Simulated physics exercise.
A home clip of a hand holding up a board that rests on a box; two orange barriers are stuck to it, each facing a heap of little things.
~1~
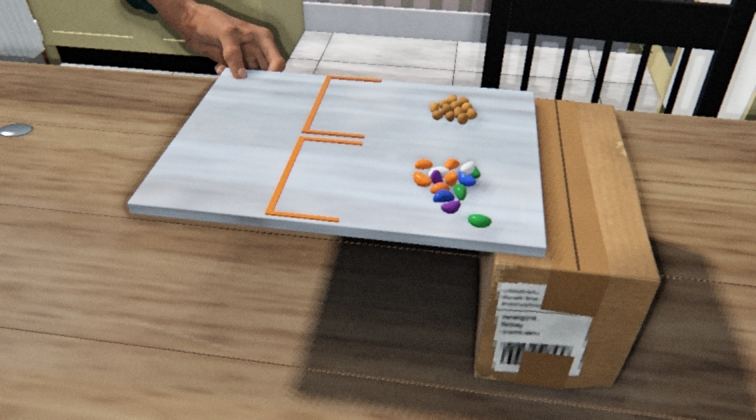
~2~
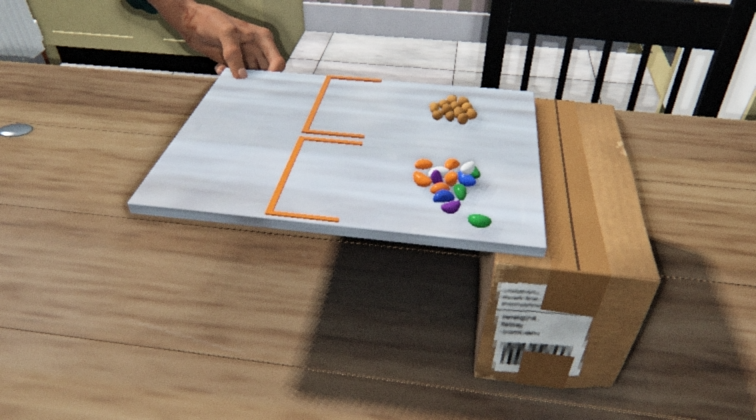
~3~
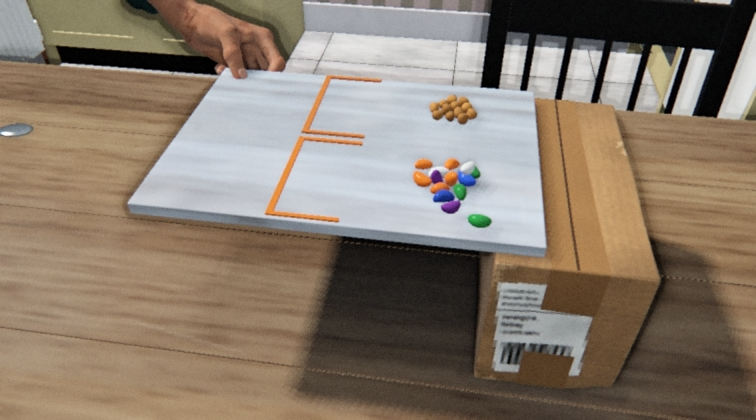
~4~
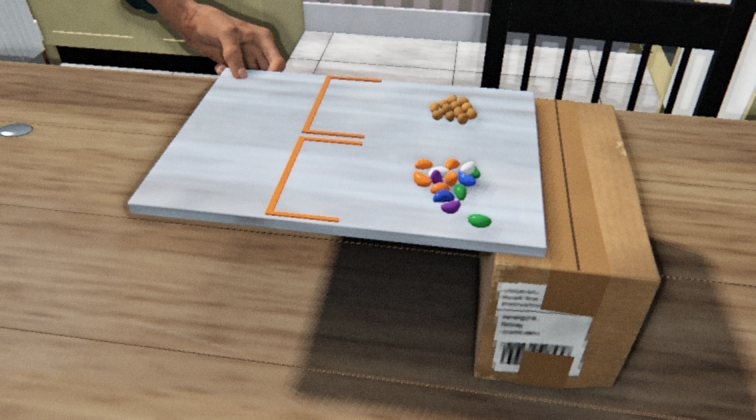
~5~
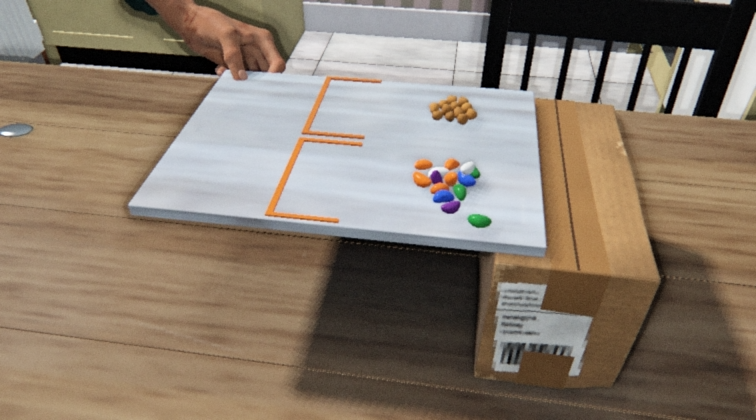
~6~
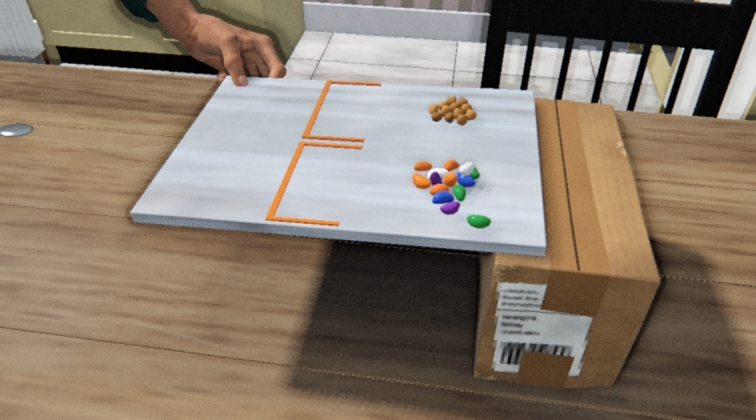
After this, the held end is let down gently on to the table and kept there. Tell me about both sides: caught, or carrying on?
The nearer handful carries on beyond the bar; the farther handful carries on beyond the bar.
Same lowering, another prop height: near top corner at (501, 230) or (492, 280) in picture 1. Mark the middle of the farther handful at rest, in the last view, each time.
First near (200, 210), then near (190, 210).
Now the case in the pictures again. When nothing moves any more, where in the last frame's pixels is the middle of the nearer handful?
Close to (97, 311).
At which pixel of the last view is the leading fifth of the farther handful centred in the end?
Around (186, 214).
Then, 0.79 s past the last view, board sloping at 17°; nearer handful where it was; farther handful where it was.
Then, 1.48 s past the last view, board sloping at 30°; nearer handful about two thirds past its bar; farther handful most past its bar.
Then, 2.07 s past the last view, board resting at 31°; nearer handful all past its bar; farther handful nearly all past its bar.
Finally, board resting at 31°; nearer handful all past its bar; farther handful nearly all past its bar.
